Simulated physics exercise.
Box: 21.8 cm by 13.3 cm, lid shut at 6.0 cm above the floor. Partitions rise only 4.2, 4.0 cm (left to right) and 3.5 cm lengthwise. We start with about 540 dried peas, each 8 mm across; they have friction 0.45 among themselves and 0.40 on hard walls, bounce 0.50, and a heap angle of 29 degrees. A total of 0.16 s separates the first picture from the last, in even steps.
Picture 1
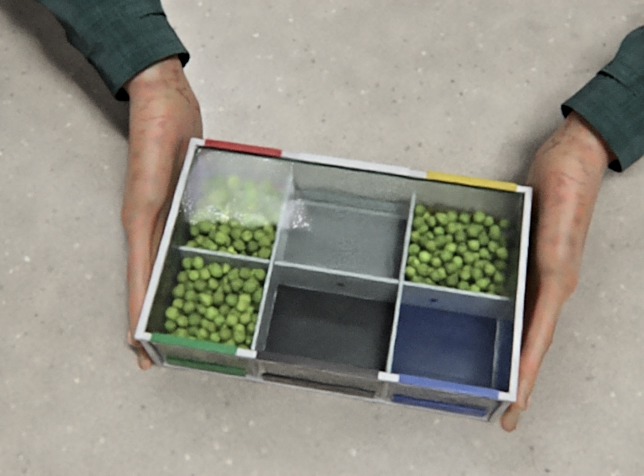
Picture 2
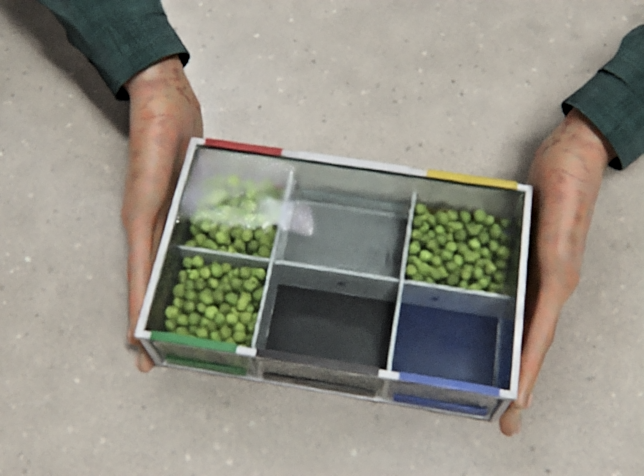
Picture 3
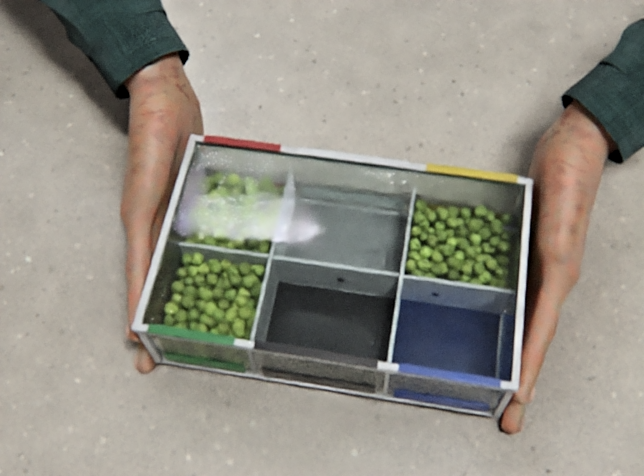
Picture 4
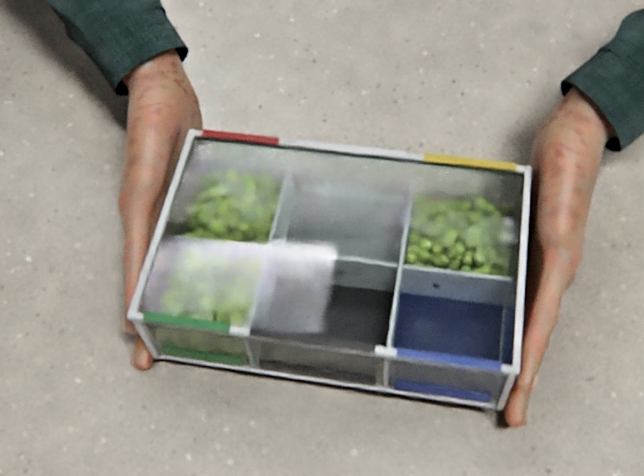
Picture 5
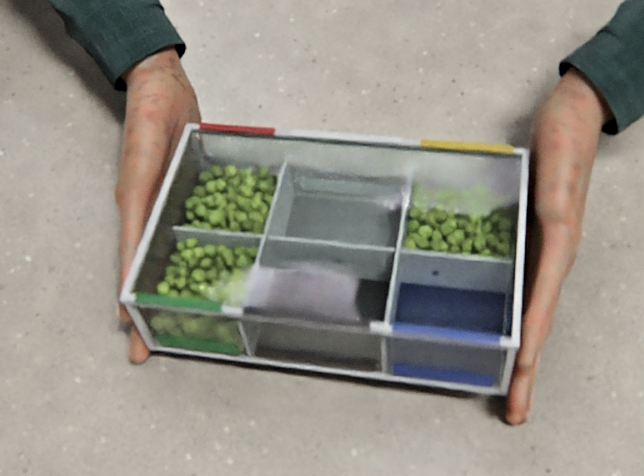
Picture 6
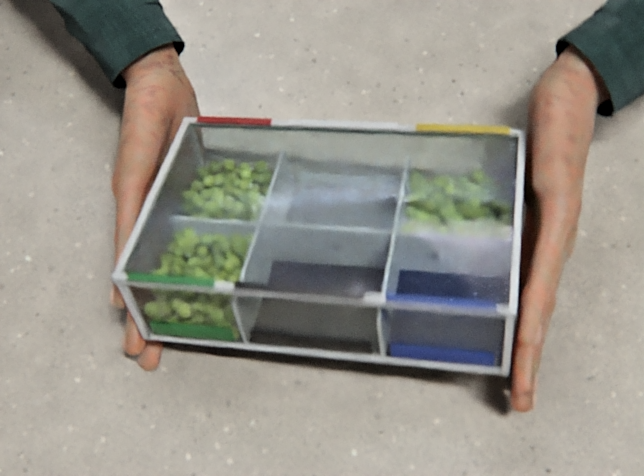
To begin with, two hands hold a clear-lidded box of six compartments, with green peas in the red, green and yellow sections and the rest empty. The hands then tilt the box gradually, bringing its front side further into view, while pale reflections slide over the lid and the peas stay in their sections.
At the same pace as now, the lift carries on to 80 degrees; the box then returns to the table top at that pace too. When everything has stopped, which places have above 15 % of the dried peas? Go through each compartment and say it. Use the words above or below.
Red: Above; blue: Below; green: Above; yellow: Above; white: Below; black: Below.
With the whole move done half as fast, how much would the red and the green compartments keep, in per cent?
The red compartment would end with 45 per cent and the green one with 25 per cent.
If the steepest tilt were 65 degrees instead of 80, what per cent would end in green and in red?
Green 30 %, red 40 %.
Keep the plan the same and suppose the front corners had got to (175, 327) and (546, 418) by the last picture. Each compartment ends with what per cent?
Each compartment ends with, in per cent, red 20, blue 15, green 35, yellow 25, white 5 and black 0.
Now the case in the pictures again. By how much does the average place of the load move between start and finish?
Roughly 1.5 cm.
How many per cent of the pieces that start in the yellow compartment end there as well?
Something like 80 in a hundred.
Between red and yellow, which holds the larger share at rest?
Red comes out ahead.
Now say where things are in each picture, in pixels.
Box tilt 0 degrees, front corners at (144, 334) and (509, 395); red 35 %, green 35 %, yellow 30 %, in the first picture.
Box tilt 1 degrees, front corners at (143, 332) and (510, 392), in the second picture.
Box tilt 3 degrees, front corners at (141, 325) and (511, 384), lowest corner left back, in the third picture.
Box tilt 7 degrees, front corners at (136, 314) and (512, 367), lowest corner left back, in the fourth picture.
Box tilt 12 degrees, front corners at (129, 296) and (511, 341), lowest corner left back, in the fifth picture.
Box tilt 18 degrees, front corners at (121, 276) and (509, 308), lowest corner left back; red 35 %, green 35 %, yellow 30 %, in the sixth picture.
Then, 0.44 s after the last picture, tilt 79 degrees; red 40 %, green 30 %, yellow 30 %.
Then, 0.73 s after the last picture, tilt 34 degrees; red 45 %, green 25 %, yellow 25 %, white 5 %.
Then, 1.13 s after the last picture, tilt 0 degrees; red 45 %, green 25 %, yellow 25 %, white 5 %.
In the end, red 45 %, blue 0 %, green 25 %, yellow 25 %, white 5 %, black 0 %.
